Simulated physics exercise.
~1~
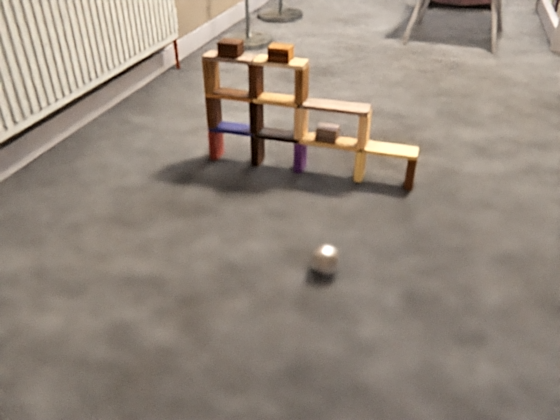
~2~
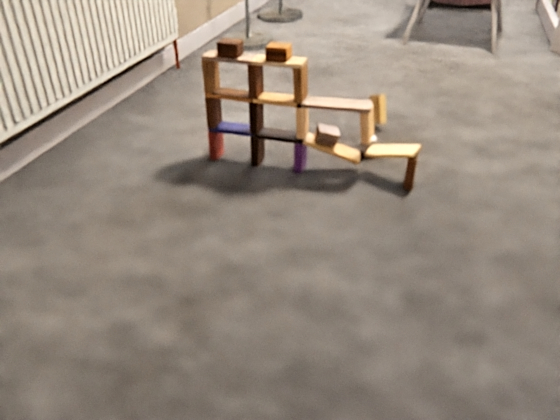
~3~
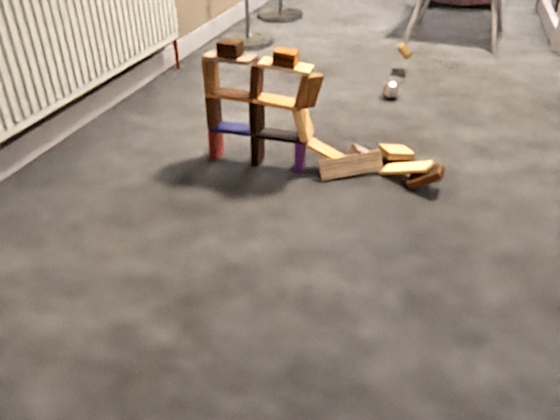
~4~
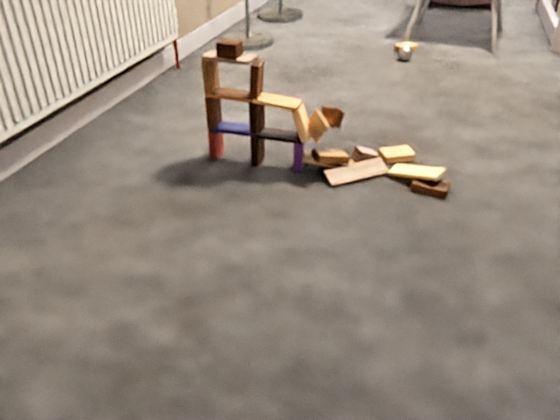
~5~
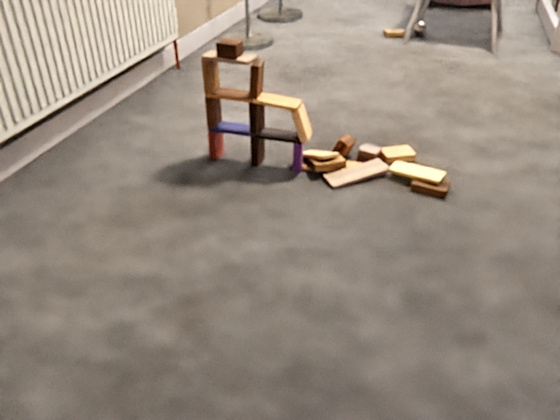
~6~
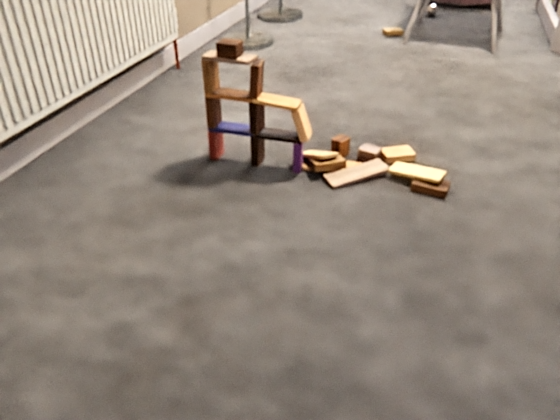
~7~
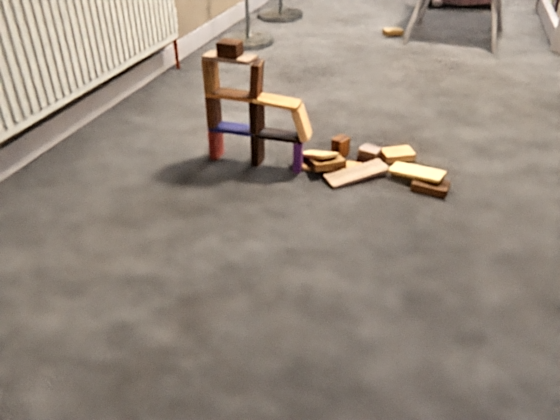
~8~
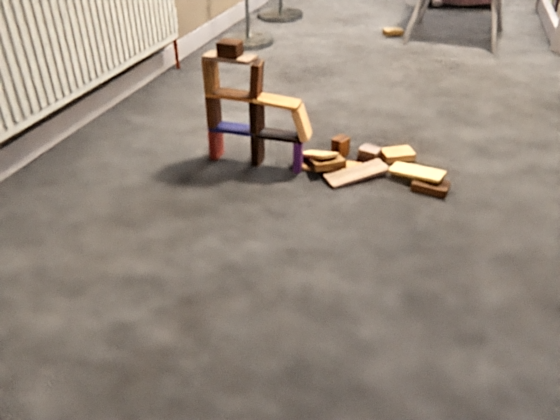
On a grey carpeted floor beside a white radiator, seen from slightly above by a still camera, stands a stepped structure of wooden blocks, tallest at left, with red and purple posts and a blue plank low down. A shiny ball in the foreground rolls away from the viewer into the lower right part, knocking a post out behind. The right steps collapse, and the ball rolls on toward the chair at the back. Next the upper right of the tall part topples, dropping a block. The left side stays standing, a plank slanting beside it above scattered pieces.
